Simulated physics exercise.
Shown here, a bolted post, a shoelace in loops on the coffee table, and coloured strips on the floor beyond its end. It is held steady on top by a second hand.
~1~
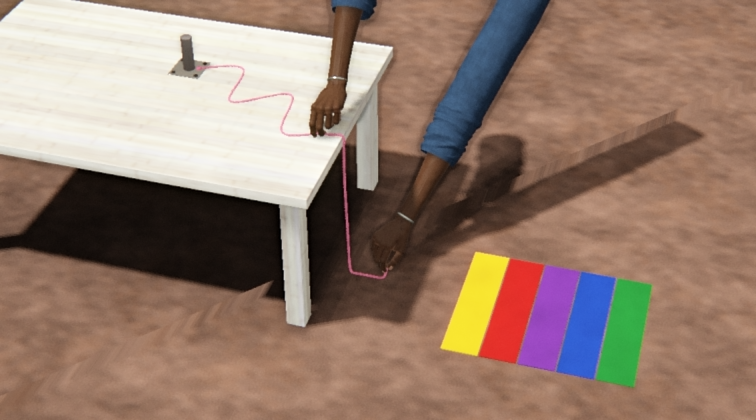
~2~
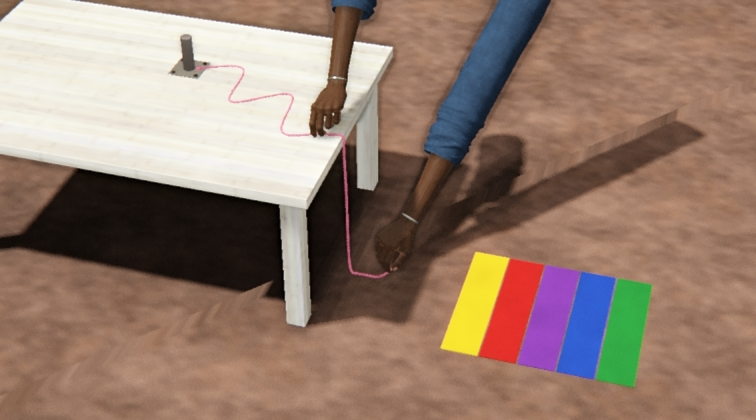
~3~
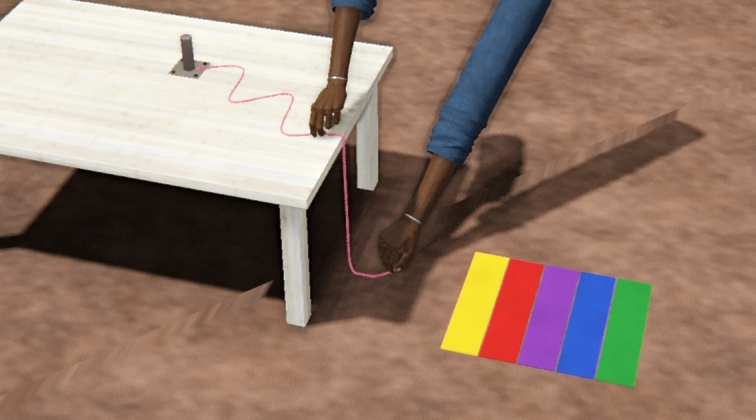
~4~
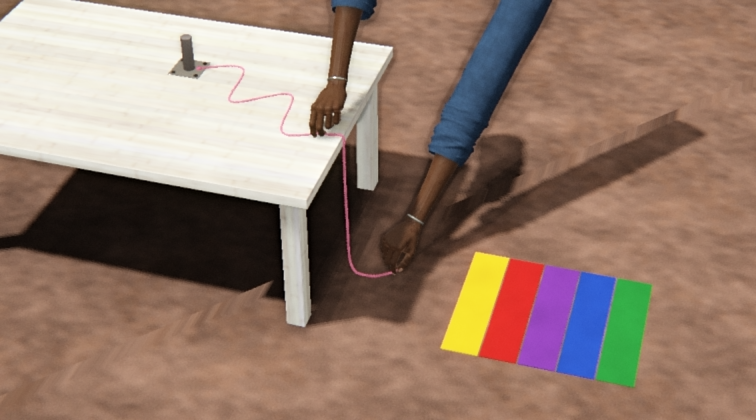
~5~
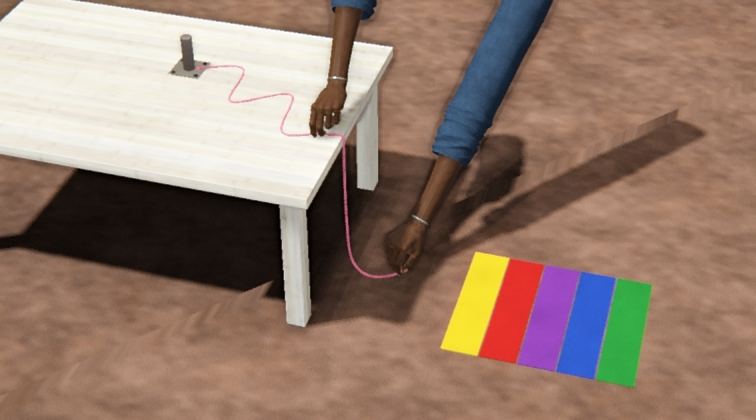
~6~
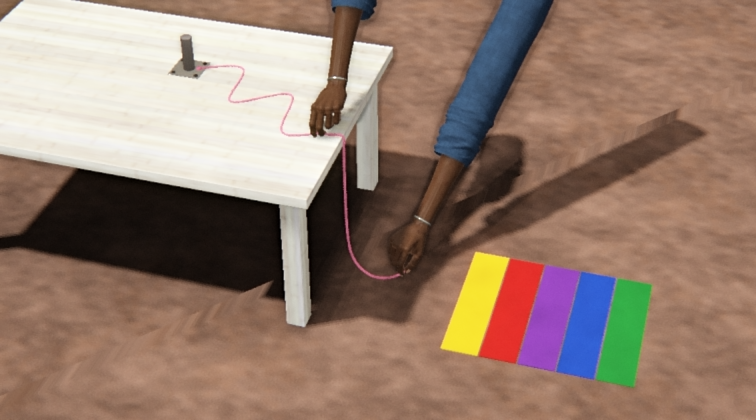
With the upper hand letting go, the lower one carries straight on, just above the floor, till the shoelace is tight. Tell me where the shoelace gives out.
It gives out over the green strip.
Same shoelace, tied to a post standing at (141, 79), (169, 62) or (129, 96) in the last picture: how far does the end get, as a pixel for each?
(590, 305), (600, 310) and (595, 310), in that order.
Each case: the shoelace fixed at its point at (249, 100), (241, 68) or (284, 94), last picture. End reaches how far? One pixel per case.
Going through the tries, I'd expect close to (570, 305), (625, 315) and lastly (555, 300).
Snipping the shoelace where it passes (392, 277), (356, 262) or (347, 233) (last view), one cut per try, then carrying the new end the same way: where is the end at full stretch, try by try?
Roughly (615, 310), (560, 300), (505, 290).
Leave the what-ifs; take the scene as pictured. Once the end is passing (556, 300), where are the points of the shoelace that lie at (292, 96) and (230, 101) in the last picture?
To (346, 116) and (287, 99).
A little later, end near (556, 300); over purple.
Next, end near (604, 310); over blue.
When it is tight, end near (633, 315); over green. It gets as far as the green strip.
